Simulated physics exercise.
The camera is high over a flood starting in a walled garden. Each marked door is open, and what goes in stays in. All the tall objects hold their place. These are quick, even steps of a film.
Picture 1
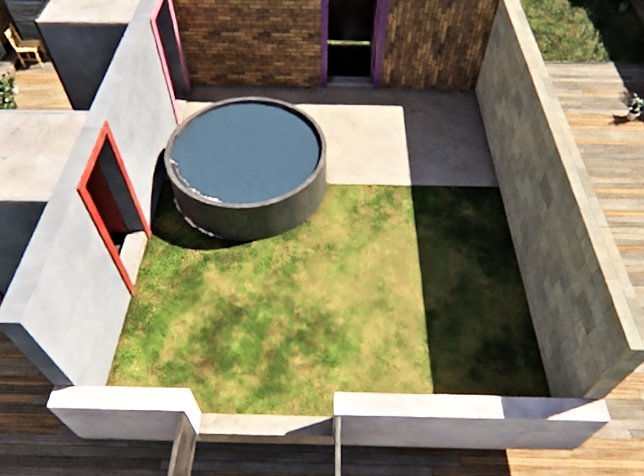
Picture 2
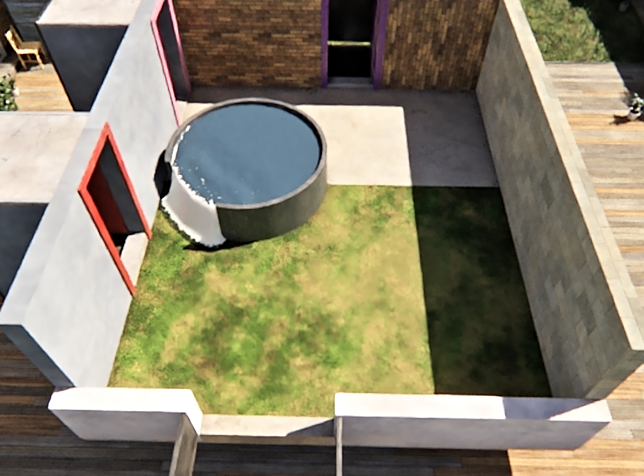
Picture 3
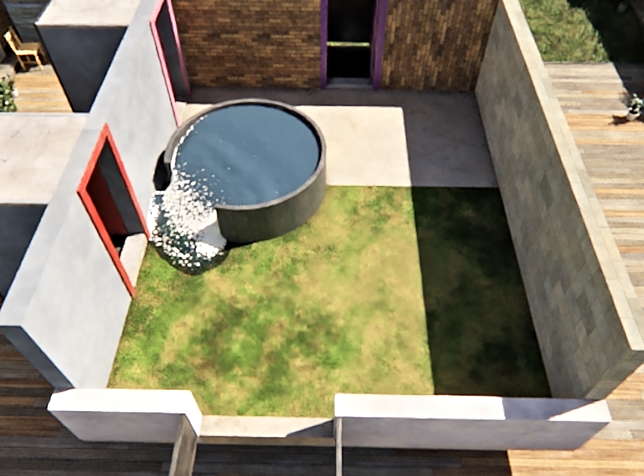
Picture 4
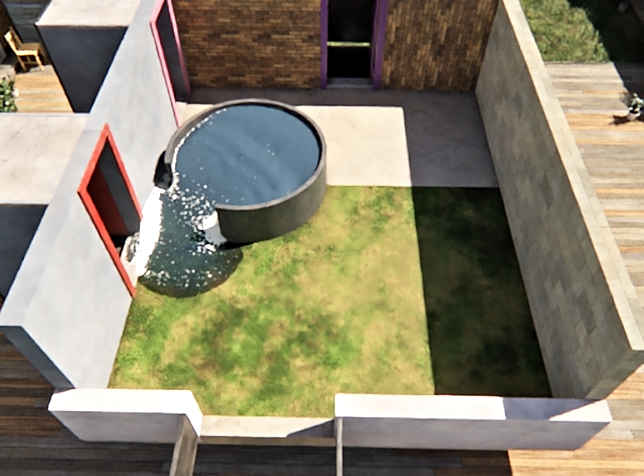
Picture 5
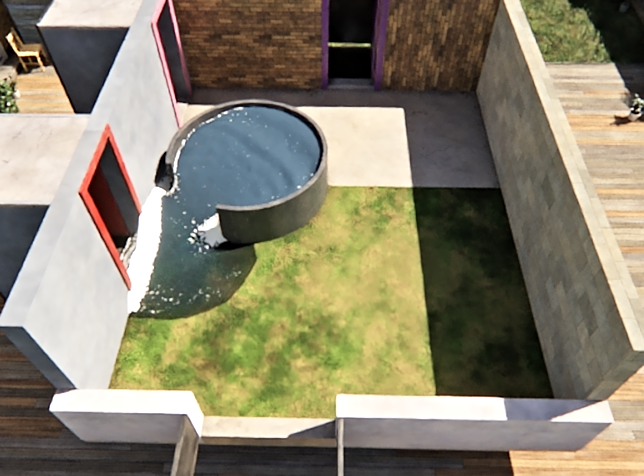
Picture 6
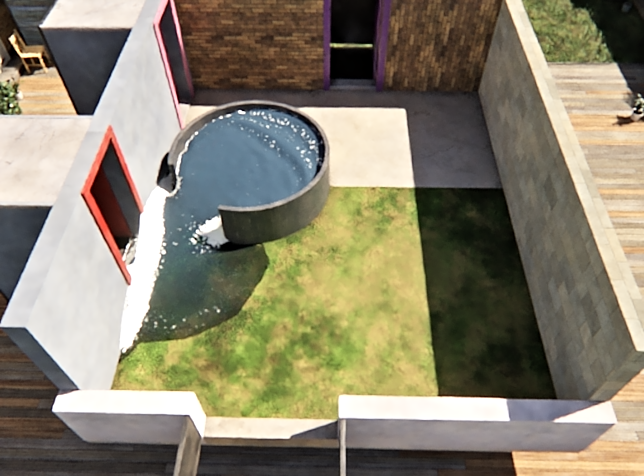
We see a walled garden from above, where water pours from a gap in the left side of a round tank, splashes onto the grass, and spreads along the white left wall toward the front as the tank's surface ripples.
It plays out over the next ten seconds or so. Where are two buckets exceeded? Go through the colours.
One by one: The purple door admits no more than that; the red door lets in a lot; the pink door admits no more than that.
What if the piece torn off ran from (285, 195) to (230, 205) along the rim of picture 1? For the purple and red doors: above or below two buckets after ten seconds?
Purple takes less, red lets less in.
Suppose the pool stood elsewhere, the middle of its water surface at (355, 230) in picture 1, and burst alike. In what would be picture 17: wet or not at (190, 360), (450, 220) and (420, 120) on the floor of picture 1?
In turn: Under water, free of water, not flooded.
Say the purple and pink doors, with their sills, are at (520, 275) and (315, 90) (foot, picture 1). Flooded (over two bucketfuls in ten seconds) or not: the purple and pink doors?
In short: Purple is under; pink stays under.
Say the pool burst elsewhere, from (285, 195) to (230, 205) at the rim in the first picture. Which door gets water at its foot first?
First comes the one in red.
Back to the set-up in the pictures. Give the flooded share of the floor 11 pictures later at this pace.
Close to 30 %.
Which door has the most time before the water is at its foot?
Last comes the purple door.
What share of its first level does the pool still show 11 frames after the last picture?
Some 52 per cent.
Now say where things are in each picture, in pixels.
The first picture shows still water in the round tank at (247, 151).
In the second picture, water pours out at (190, 209) and has run to (173, 194).
In the third picture, the front is at (194, 271), out from the gap at (190, 213).
In the fourth picture, water pours out at (191, 213) and has run to (190, 292).
In the fifth picture, water pours out at (192, 214) and has run to (130, 314).
In the sixth picture, the front is at (121, 355), out from the gap at (194, 215).
A moment on, water covers 20 % of the floor; the purple door not reached, the red door over two buckets in, the pink door wet at the sill, nothing in.
Next, water covers 30 % of the floor; the purple door not reached, the red door far over two buckets in, the pink door wet at the sill, nothing in.
Then, water covers 45 % of the floor; the purple door wet at the sill, nothing in, the red door far over two buckets in, the pink door wet at the sill, nothing in.
Later, water covers 80 % of the floor; the purple door wet at the sill, nothing in, the red door far over two buckets in, the pink door under two buckets in.
In the end, water covers 100 % of the floor; the purple door wet at the sill, nothing in, the red door far over two buckets in, the pink door under two buckets in.
